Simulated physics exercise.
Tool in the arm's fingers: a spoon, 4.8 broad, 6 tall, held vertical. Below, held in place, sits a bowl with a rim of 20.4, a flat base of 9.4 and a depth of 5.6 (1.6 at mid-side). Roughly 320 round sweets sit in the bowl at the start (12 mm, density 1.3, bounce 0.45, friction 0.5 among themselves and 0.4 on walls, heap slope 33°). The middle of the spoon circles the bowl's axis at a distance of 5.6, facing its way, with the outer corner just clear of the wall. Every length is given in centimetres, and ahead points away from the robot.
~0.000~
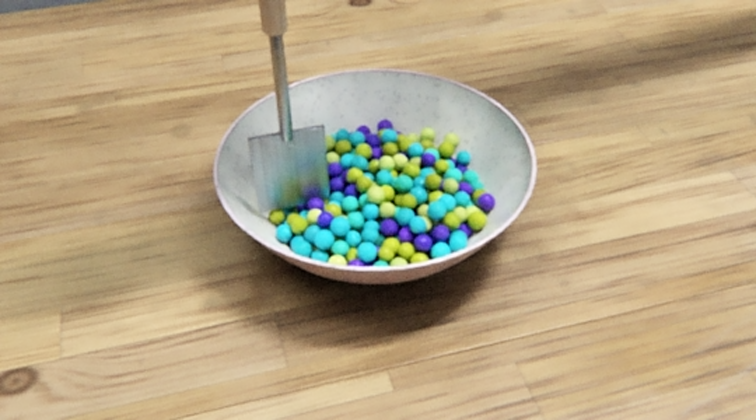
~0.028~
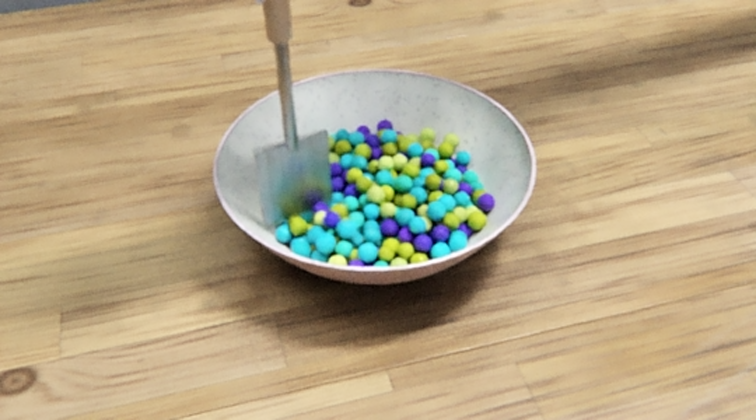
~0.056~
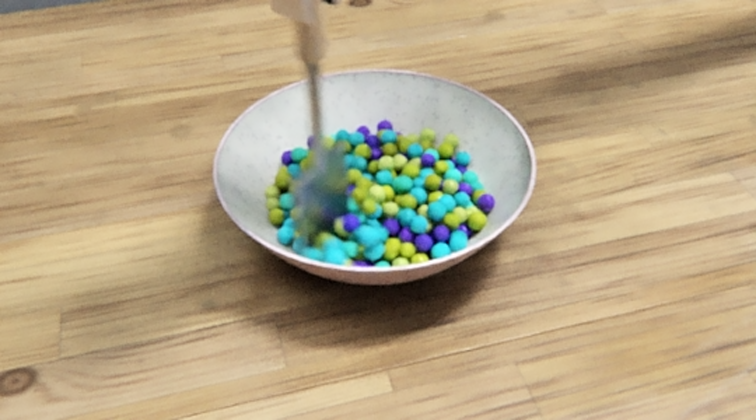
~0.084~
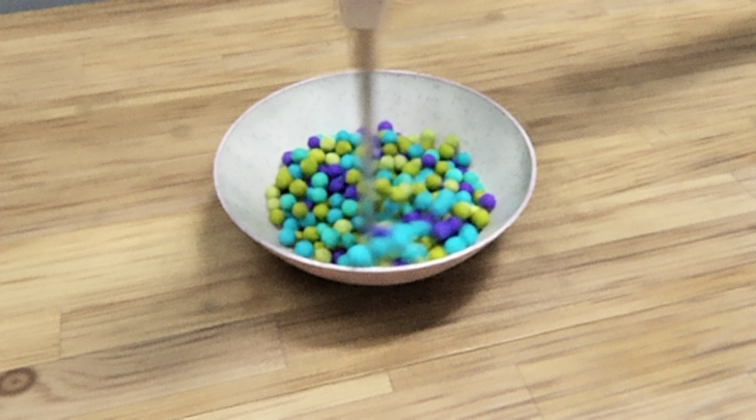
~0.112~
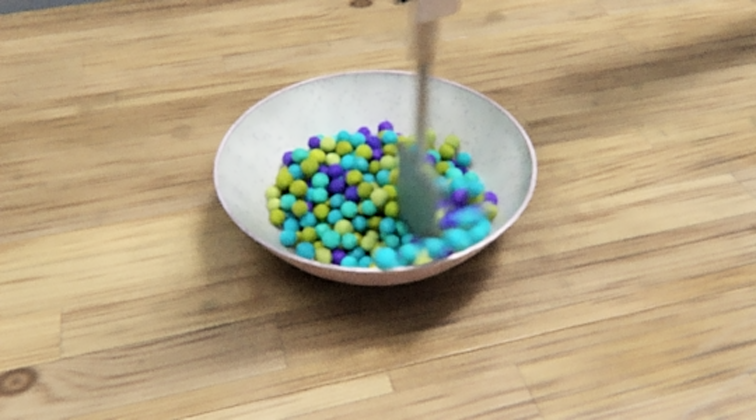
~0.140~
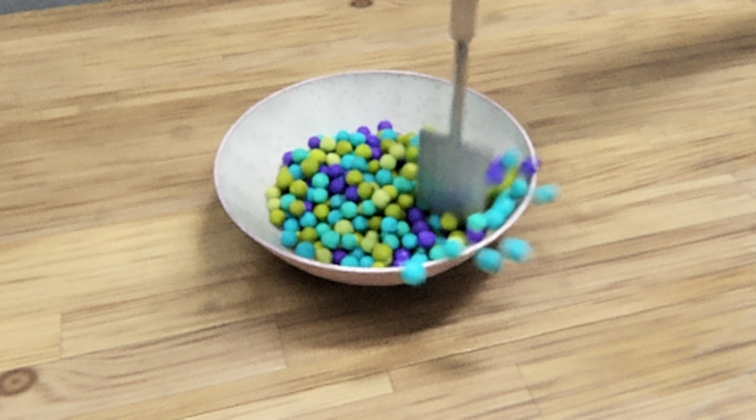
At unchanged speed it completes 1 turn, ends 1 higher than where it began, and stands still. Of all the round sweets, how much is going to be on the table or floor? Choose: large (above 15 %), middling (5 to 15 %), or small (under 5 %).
Large.
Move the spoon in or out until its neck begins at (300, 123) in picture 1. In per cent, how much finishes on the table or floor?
About 40 percent ends up on the table or floor.
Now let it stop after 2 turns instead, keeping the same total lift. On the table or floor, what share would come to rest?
Estimate: Near 35 %.
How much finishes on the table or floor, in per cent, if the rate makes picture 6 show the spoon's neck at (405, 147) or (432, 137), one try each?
First try: About 20 %; second try: About 25 %.
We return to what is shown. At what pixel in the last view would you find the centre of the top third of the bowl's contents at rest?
Somewhere close to (369, 223).
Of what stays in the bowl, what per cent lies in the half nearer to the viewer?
It comes to near 55 percent.
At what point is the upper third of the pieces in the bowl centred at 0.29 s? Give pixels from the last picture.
I'd point to about (316, 165).
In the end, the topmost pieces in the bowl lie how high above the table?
I'd guess close to 4.5 centimetres.
By 0.21 s, 215° round, highest piece 11 above the table; 299 in the bowl, 22 in flight or on the tool.
By 0.29 s, 297° round, highest piece 12 above the table; 269 in the bowl, 7 on the table or floor, 45 in flight or on the tool.
By 0.52 s, 0° round, highest piece 6 above the table; 246 in the bowl, 74 on the table or floor, 1 in flight or on the tool.
By 1.22 s, 0° round, highest piece 4 above the table; 246 in the bowl, 75 on the table or floor.
Final count, 246 in the bowl, 75 on the table or floor. That is 23 % on the table or floor.
